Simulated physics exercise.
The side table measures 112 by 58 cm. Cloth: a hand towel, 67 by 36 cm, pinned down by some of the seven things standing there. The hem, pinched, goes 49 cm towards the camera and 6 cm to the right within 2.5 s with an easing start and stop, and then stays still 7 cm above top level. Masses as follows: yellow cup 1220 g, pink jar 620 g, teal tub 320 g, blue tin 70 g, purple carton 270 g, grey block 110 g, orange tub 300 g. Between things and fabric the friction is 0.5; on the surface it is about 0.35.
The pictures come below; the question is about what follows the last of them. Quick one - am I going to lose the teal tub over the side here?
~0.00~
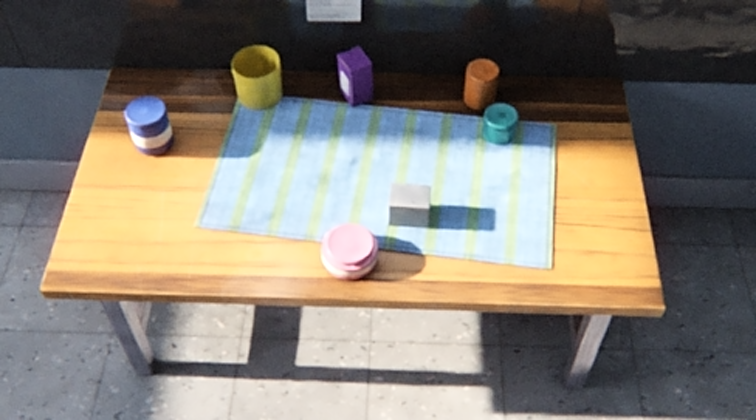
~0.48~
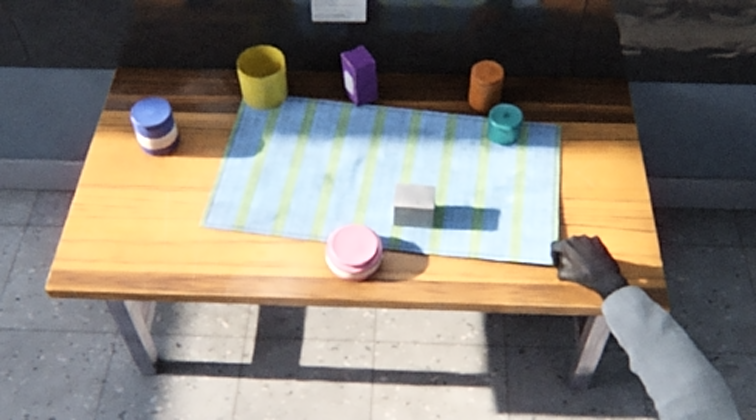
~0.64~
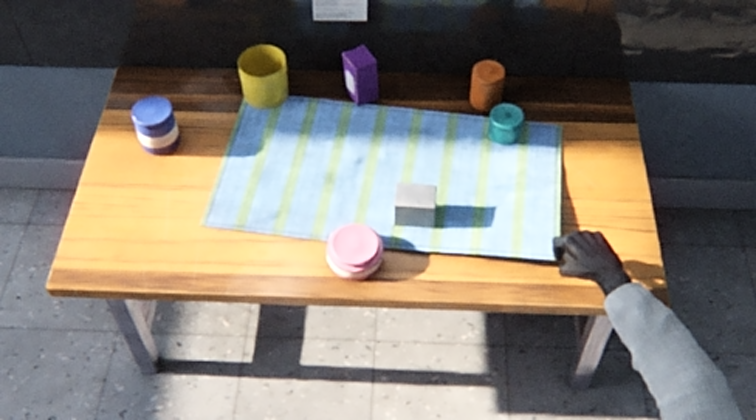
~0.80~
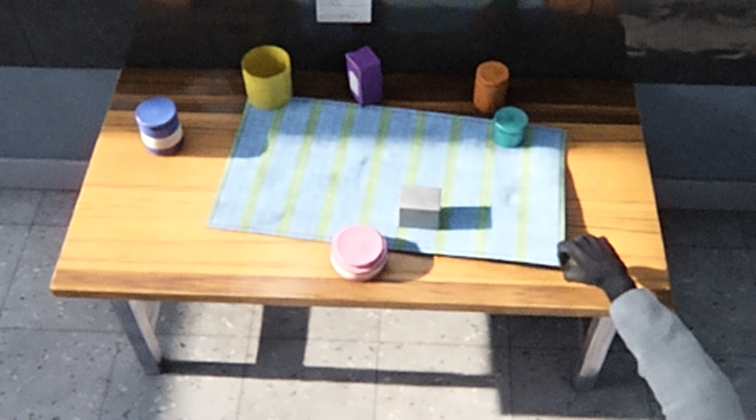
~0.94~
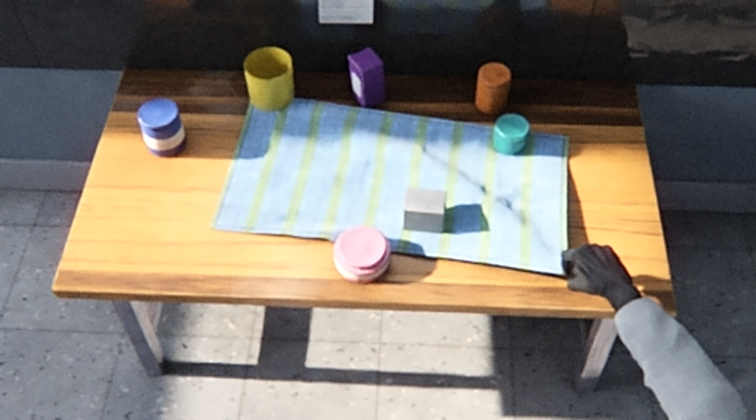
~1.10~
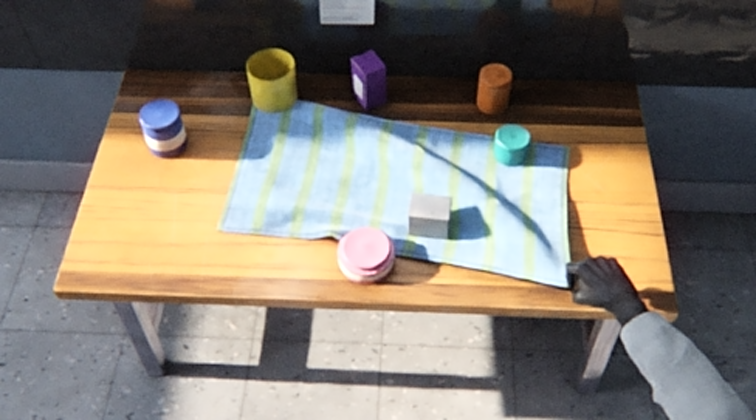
Yes, it goes over.
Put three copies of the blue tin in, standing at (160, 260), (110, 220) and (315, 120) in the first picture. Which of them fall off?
So it goes: The first one is still up there, the next is still up there, the last is still up there.
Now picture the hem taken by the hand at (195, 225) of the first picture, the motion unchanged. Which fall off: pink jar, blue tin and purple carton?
Result: Pink jar leaves the top; blue tin keeps its place; purple carton keeps its place.
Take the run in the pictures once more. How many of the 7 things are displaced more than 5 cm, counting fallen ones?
The total comes out at 3.
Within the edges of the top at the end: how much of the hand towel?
About 0 per cent.
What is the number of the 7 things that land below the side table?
Counted result: 2.
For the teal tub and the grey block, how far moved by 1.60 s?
Estimate: Teal tub near 20 cm, grey block near 10 cm.
At 1.6 s, 95 % of the hand towel is still over the top; teal tub 19 cm off its start, grey block 12 cm off its start, pink jar 4 cm off its start.
At 2.1 s, 70 % of the hand towel is still over the top; teal tub 36 cm off its start, grey block 26 cm off its start, pink jar 9 cm off its start.
At 2.6 s, 40 % of the hand towel is still over the top; teal tub over the edge, grey block over the edge, pink jar 9 cm off its start at (398, 272).
At 3.1 s, 25 % of the hand towel is still over the top; teal tub over the edge, grey block over the edge, pink jar 9 cm off its start.
At 4.7 s, 0 % of the hand towel is still over the top; teal tub over the edge, grey block over the edge, pink jar 9 cm off its start at (398, 272), yellow cup 2 cm off its start at (277, 69).
